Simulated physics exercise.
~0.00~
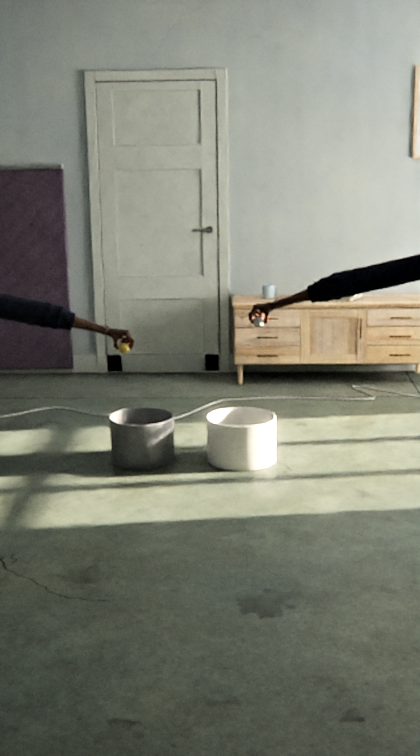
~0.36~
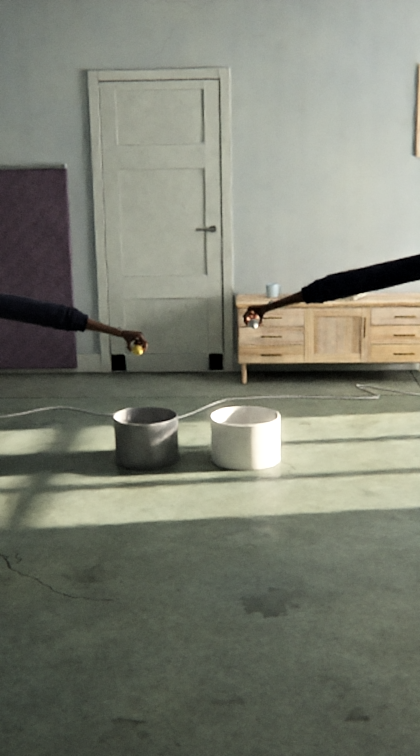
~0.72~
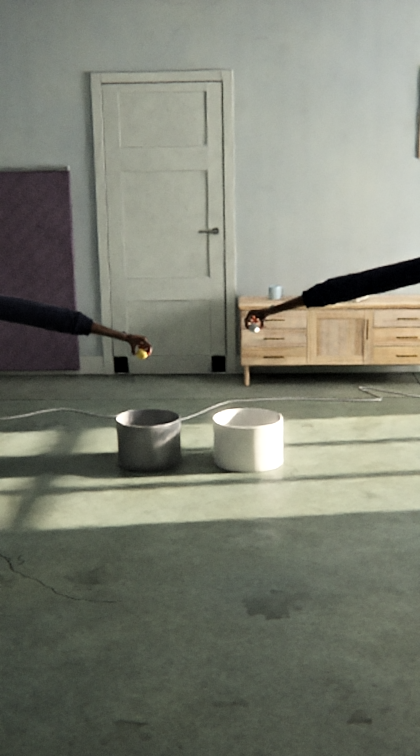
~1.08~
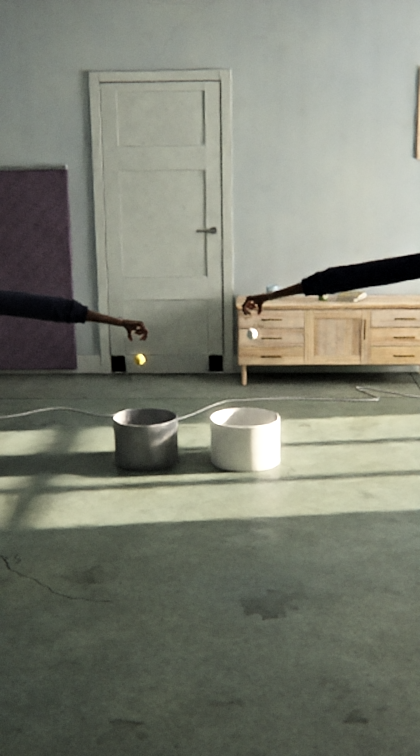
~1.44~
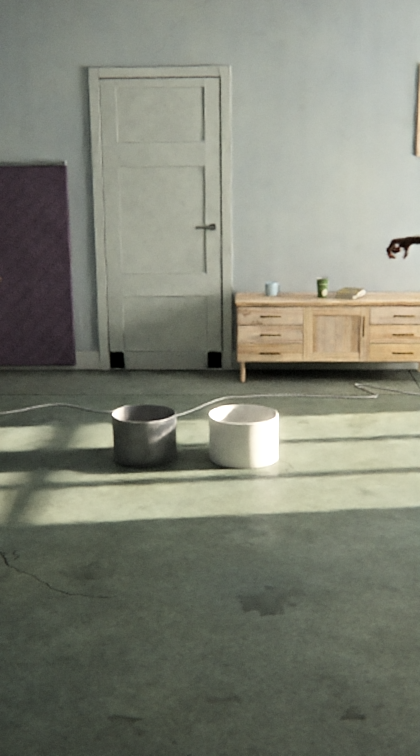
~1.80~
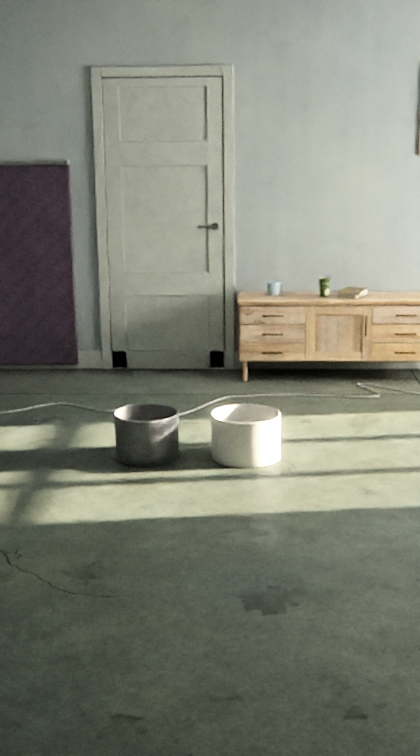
Two dark-sleeved arms reach in from opposite sides of a room, the left hand holding a yellow lemon above a grey bucket and the right holding a small white ball above a white bucket. The slightly swaying view looks across a sunlit greenish floor toward a pale door, with a purple panel at left and a wooden sideboard at right. The lemon shifts a little right and the ball slightly left. Then both hands open, and the objects drop together. The arms withdraw as the lemon and ball land inside the buckets, out of sight, leaving both containers standing in place.
